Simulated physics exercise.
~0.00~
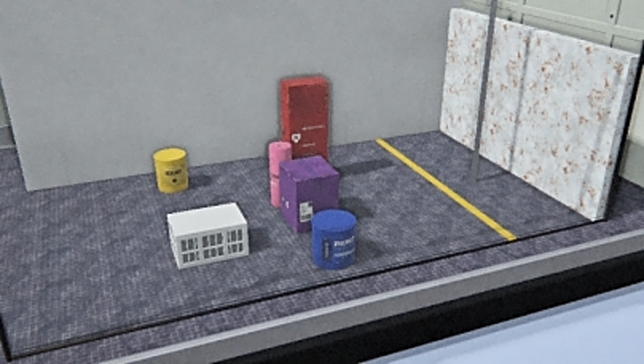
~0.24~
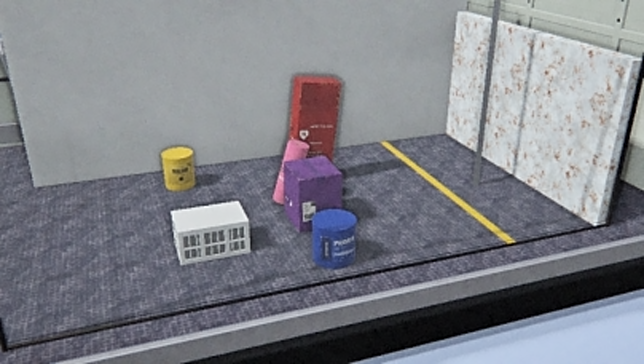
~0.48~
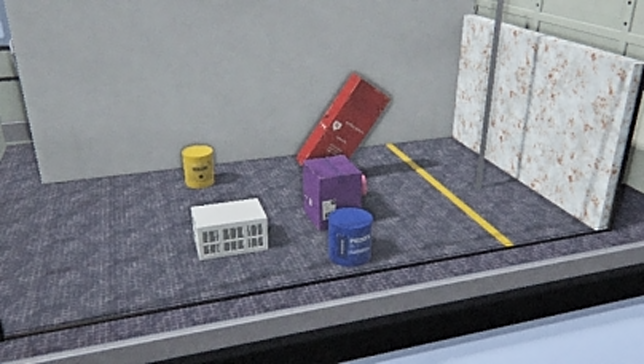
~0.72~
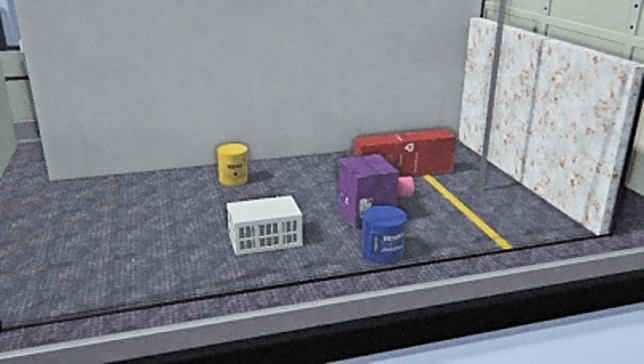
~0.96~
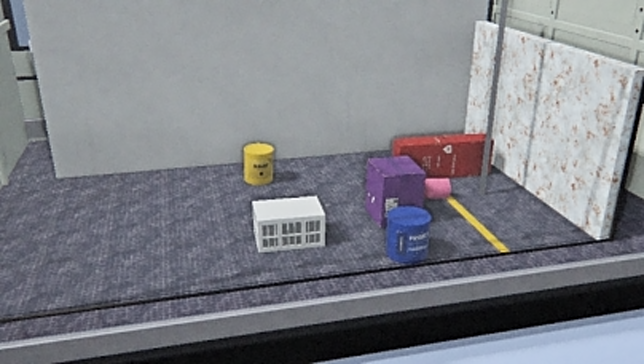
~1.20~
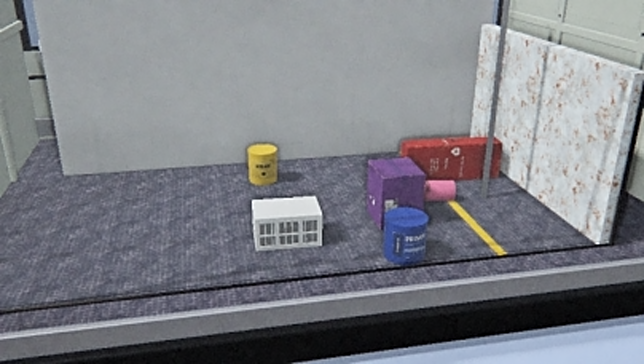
To begin with, a red tall box, a pink roll, a purple carton, a white crate, and yellow and blue buckets stand on a grey carpeted floor, left of a yellow line. The pink roll and then the red box start leaning to the right. The roll drops onto its side behind the carton while the box tips further. Next the red box falls flat, and everything slides right, the carton staying upright. The sliding fades and the objects settle, with the red box lying past the line near the speckled wall and the others short of it.
